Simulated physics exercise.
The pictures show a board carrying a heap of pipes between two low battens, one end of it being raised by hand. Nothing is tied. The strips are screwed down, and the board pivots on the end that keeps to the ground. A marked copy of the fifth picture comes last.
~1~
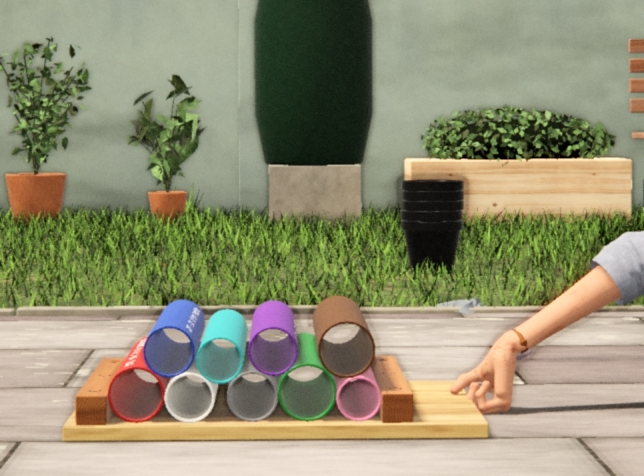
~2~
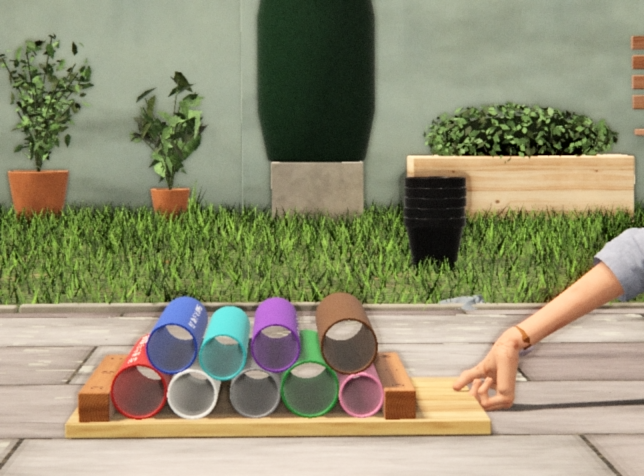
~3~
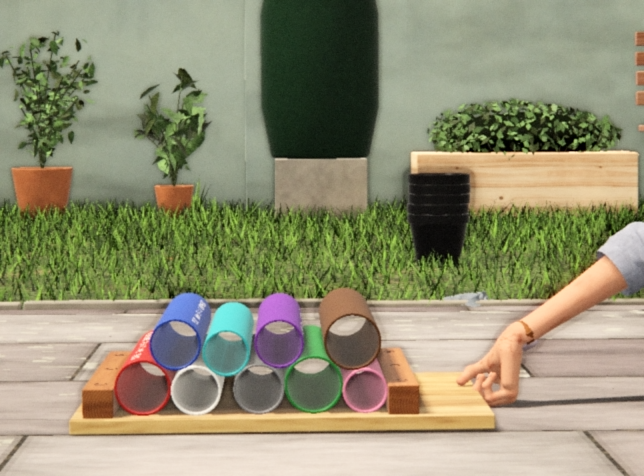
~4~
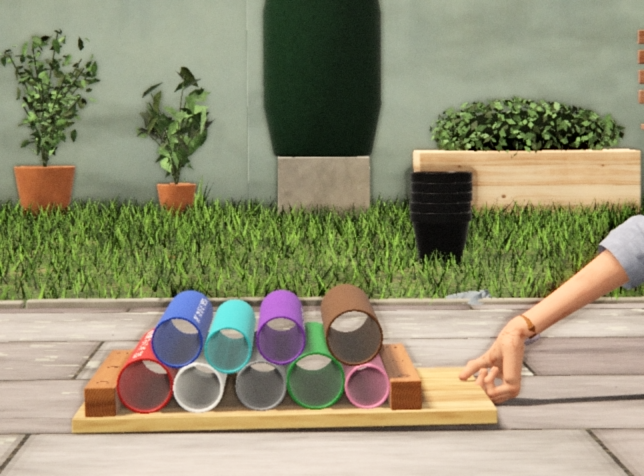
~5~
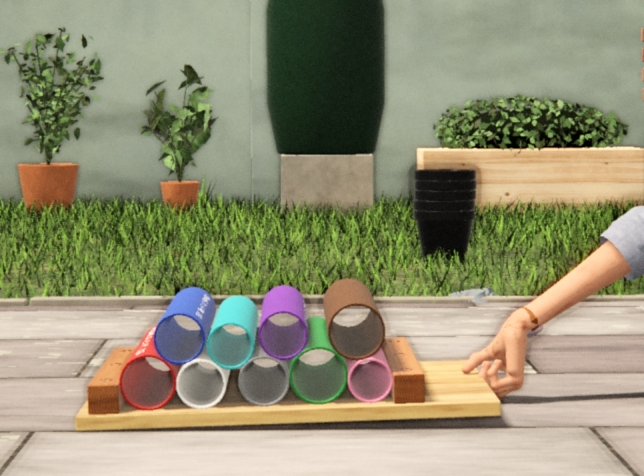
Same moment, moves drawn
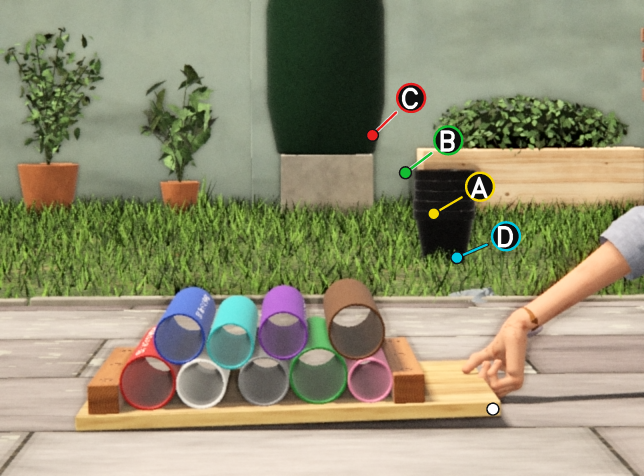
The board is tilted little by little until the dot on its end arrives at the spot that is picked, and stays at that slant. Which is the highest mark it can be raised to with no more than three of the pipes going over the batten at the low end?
The answer is mark B.
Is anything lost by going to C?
Yes.
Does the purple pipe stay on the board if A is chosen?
The purple pipe: No.
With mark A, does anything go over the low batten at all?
Yes, at A.
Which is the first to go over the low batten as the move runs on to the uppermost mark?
First is the blue one.
On the marked copy, A at (434, 214); B at (405, 172); C at (373, 136); D at (457, 258); the white dot at (493, 409).
Following B. Soon after the start, board at 20°.
Later, board at 37°.
In the end, board at 37°, three over the low batten (turquoise, purple, blue).
As for the rest, A three over the low batten (turquoise, purple, blue); C four over the low batten (turquoise, purple, brown, blue); D none over the low batten.
